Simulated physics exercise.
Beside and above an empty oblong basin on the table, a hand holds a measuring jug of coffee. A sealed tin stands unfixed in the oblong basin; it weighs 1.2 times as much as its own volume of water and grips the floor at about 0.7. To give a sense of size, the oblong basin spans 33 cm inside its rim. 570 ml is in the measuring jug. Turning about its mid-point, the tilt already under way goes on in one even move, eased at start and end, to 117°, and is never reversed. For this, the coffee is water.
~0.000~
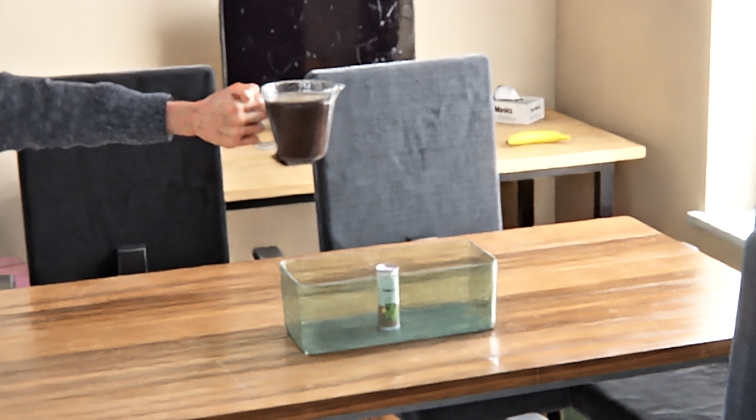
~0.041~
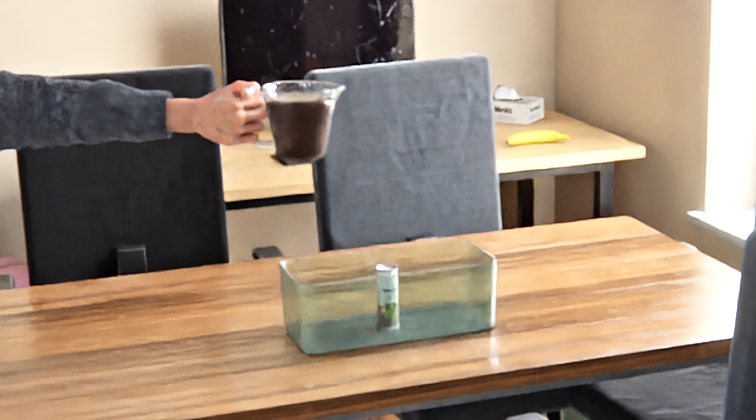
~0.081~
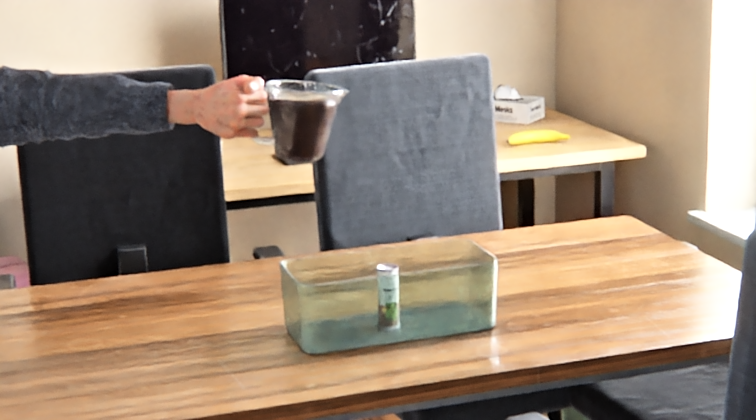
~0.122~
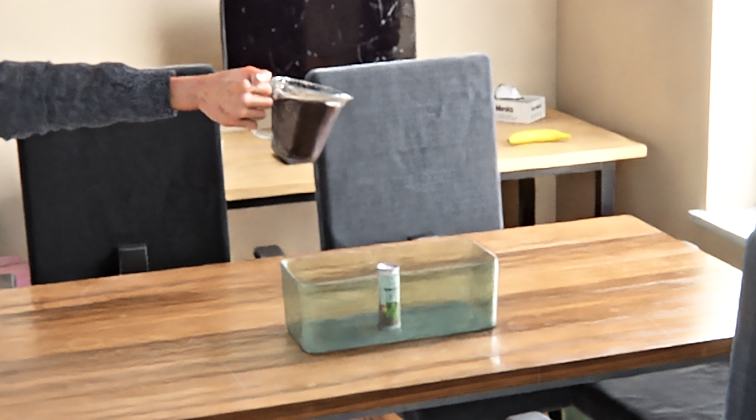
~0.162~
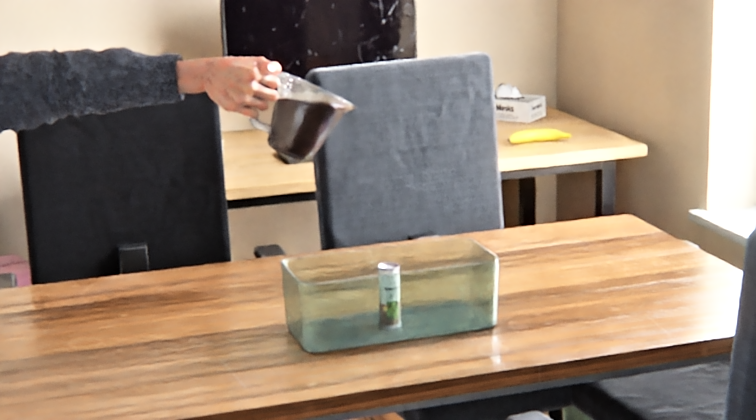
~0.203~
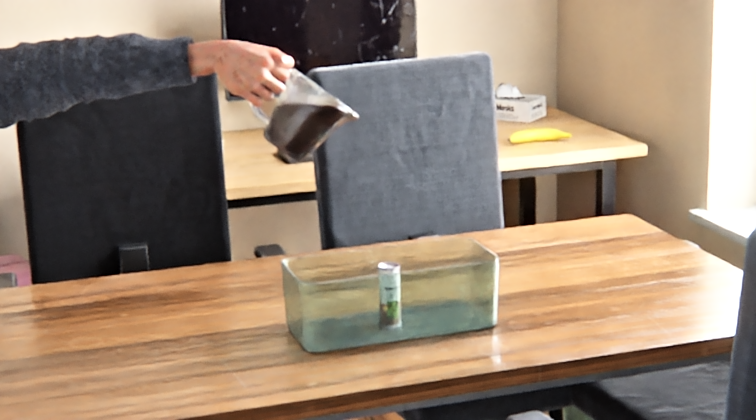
In a bright room with beige walls, a wooden table is seen from its front and slightly above, with dark chairs behind it. A clear rectangular basin stands on the table with a small pale tin, while a yellow banana and a tissue box rest on a desk behind. At upper left, a grey-sleeved hand tilts a glass jug of dark liquid steadily rightward.
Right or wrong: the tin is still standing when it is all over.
Wrong, it has gone over.
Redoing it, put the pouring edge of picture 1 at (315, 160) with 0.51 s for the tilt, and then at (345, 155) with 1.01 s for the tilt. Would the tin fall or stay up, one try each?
The tin stays vertical the first time and stays vertical the second time.
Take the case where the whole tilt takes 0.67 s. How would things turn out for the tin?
Outcome - the tin ends up overturned.
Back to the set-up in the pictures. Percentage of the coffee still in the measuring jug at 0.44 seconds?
Near 28 in a hundred.
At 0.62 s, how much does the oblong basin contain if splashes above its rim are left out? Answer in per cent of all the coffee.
Some 82 percent of the total.
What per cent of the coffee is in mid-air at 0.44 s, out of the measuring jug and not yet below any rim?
Estimate: Some 58 % of the total.
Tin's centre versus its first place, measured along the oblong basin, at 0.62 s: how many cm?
Near 1 cm of travel.
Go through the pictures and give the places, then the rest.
In the first frame, it leans 0°; its right rim is at (345, 85); the coffee meets the walls at (266, 100) and (333, 94); the oblong basin's rim runs from (289, 275) to (483, 251); the tin's top is at (387, 270).
In the second frame, it leans 2°; its right rim is at (345, 86); the coffee meets the walls at (266, 100) and (333, 95).
In the third frame, it leans 7°; its right rim is at (349, 90); the coffee meets the walls at (269, 97) and (335, 96).
In the fourth frame, it leans 16°; its right rim is at (353, 97); the coffee meets the walls at (274, 95) and (340, 99).
In the fifth frame, it leans 27°; its right rim is at (357, 107); the coffee meets the walls at (279, 98) and (345, 102).
In the sixth frame, it leans 40°; its right rim is at (358, 119); the coffee meets the walls at (275, 109) and (352, 112); 2 per cent is over the edge.
After 0.44 s the tilt is 112° and 28 per cent is still to pour; the tin stands where it began.
After 0.62 s the tilt is 117° and 1 per cent is still to pour; the tin stands 1 cm from where it began.
After 0.81 s the tilt is 117° and 0 per cent is still to pour; the tin leans 39°.
After 1.01 s the tilt is 117° and 0 per cent is still to pour; the tin lies on its side.
In the end the tin lies on its side.
